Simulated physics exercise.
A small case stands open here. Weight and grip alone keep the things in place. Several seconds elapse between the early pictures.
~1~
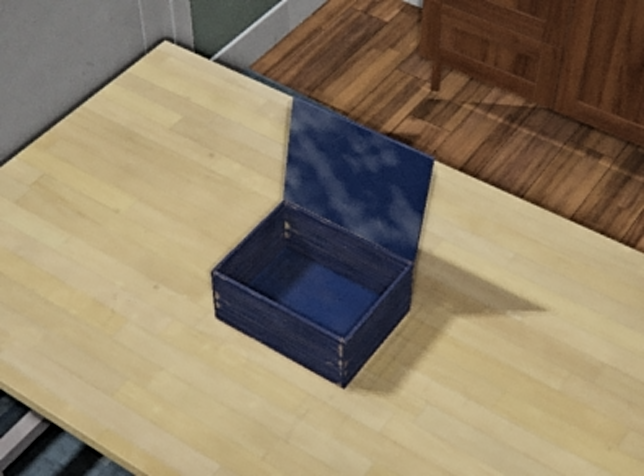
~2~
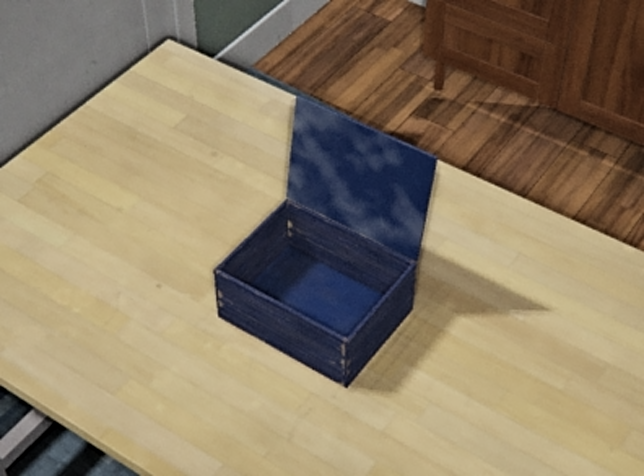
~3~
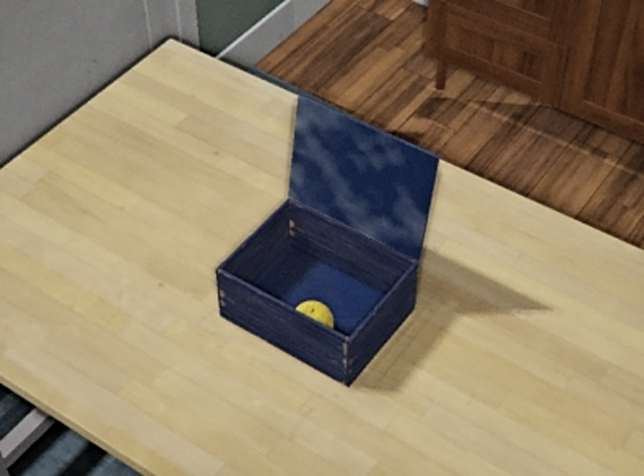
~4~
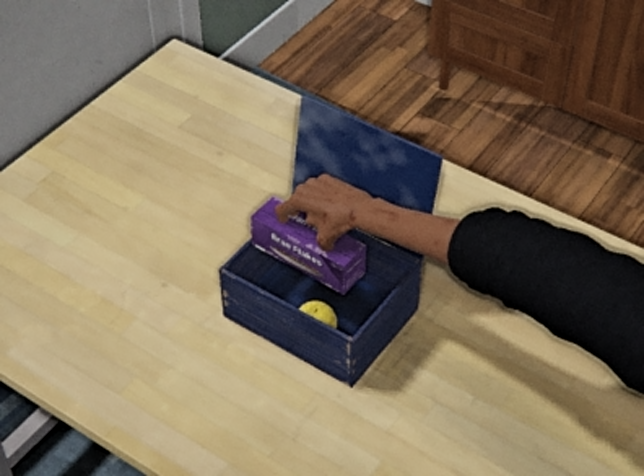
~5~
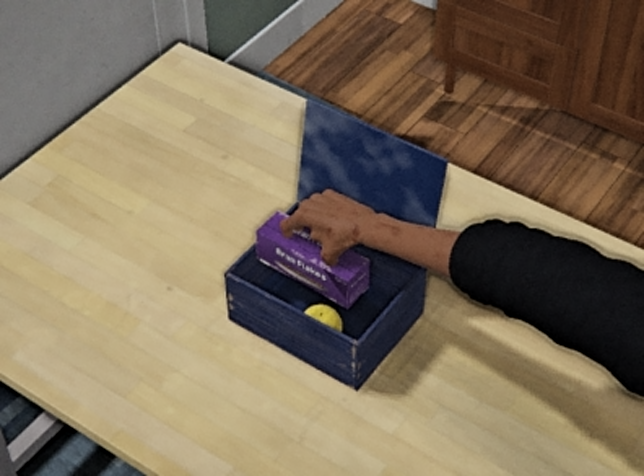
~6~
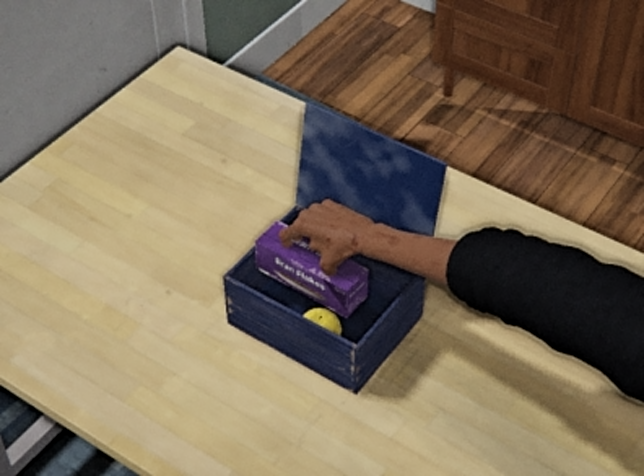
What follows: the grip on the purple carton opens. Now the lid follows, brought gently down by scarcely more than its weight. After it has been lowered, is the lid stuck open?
No.
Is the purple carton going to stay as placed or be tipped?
By the end it has leaned over.
Then, 0.70 s on from there, purple carton on its side near (334, 288); yellow apple shifted a little.
Then, 1.60 s on from there, lid 57° above the rim; purple carton on its side near (334, 288); yellow apple shifted about its own width.
Then, 2.00 s on from there, lid 13° above the rim; purple carton on its side near (334, 288); yellow apple shifted about its own width.
In the end, lid shut; toppled in the box, purple carton; moved from the start, yellow apple. At the end, from the last picture's camera, purple carton near (334, 288).
